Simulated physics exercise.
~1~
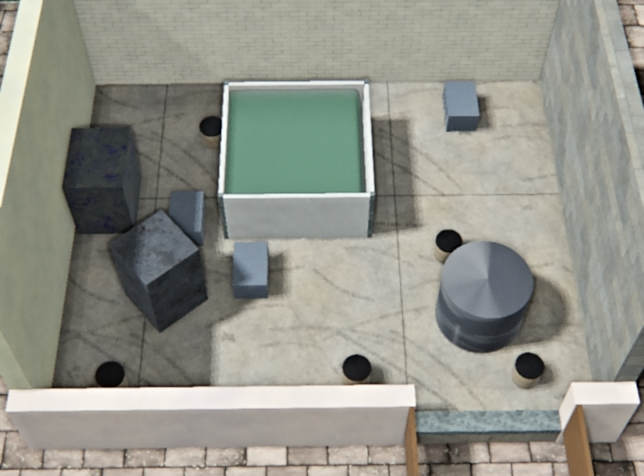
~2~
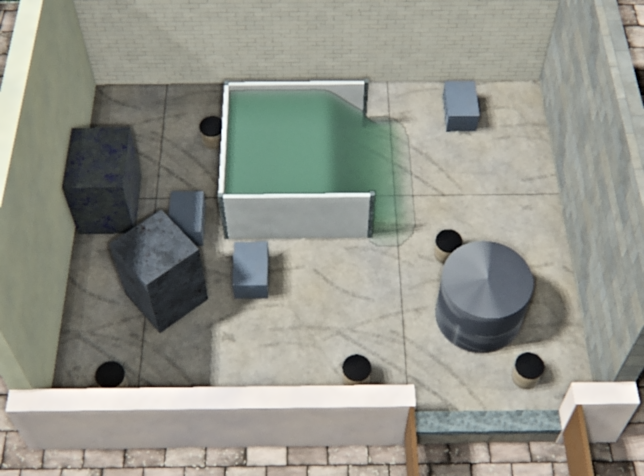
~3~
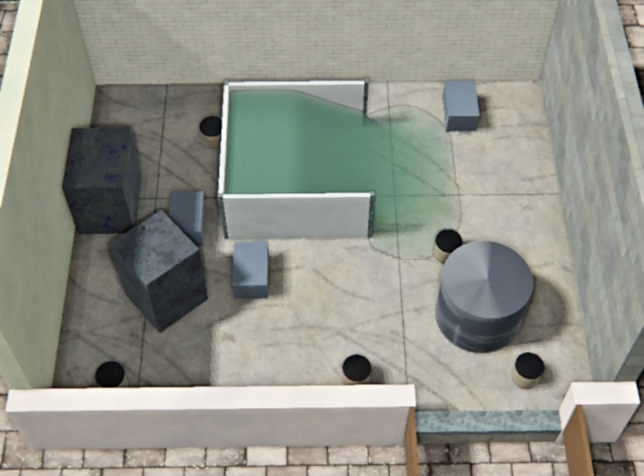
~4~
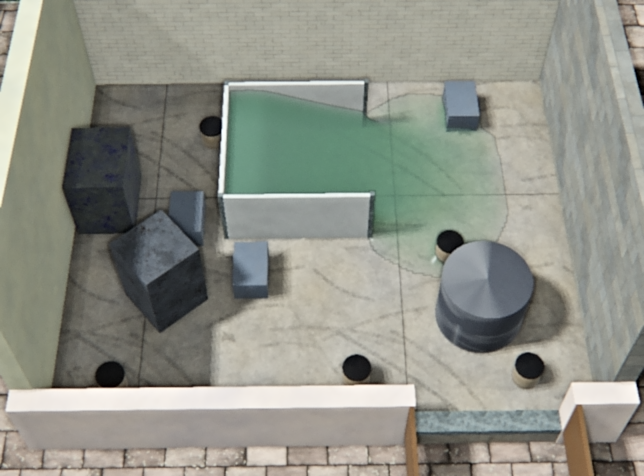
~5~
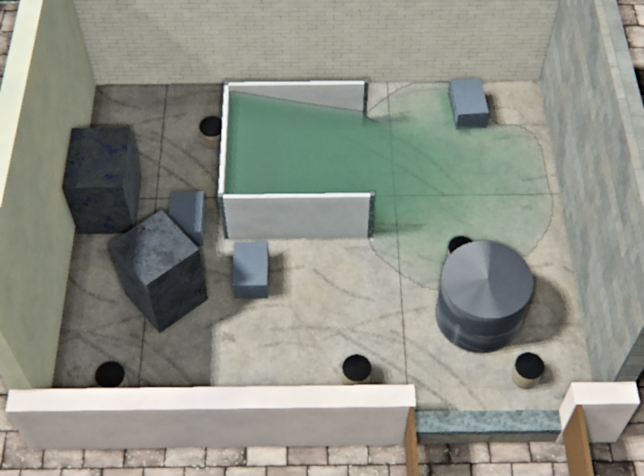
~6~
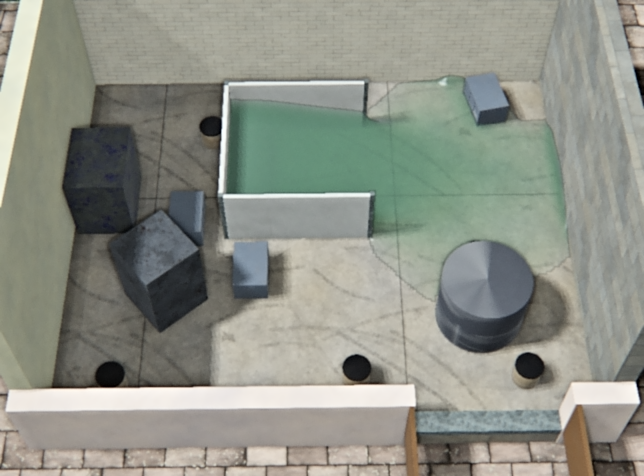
Green water spreading rightward from an open-sided white tank across a walled court, nudging a grey crate and a small black-topped pail.
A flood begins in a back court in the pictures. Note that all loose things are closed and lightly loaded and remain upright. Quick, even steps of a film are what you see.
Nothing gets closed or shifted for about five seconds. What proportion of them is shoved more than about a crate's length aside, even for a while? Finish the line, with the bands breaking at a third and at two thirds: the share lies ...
The share lies between a third and two thirds.
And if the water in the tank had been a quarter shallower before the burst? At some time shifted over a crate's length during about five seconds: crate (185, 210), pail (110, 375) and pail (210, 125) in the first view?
Note, in sequence: Within that / within that / within that.
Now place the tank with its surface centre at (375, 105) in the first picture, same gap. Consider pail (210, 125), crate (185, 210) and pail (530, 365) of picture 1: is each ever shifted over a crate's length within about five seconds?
Item one not displaced far, item two not displaced far, item three travelled far enough.
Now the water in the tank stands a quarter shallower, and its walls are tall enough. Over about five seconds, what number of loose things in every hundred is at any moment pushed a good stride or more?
Close to 40 % of the lot.
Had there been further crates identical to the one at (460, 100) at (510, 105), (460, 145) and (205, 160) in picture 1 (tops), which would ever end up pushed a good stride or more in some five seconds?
Twin one: Slides well clear; twin two: Slides well clear; twin three: Barely shifts.
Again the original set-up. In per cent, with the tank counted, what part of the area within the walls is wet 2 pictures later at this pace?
I'd say around 35 in a hundred.
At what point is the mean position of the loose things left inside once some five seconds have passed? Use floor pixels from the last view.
Estimate: Close to (232, 253) px.
A moment on, 2 of 8 are well off their spots; 2 afloat.
Next, 3 of 8 are well off their spots; 1 afloat.
Later, 3 of 8 are well off their spots; 1 afloat.
In the end, 4 of 8 are well off their spots, and 4 have been at some point; 2 afloat.
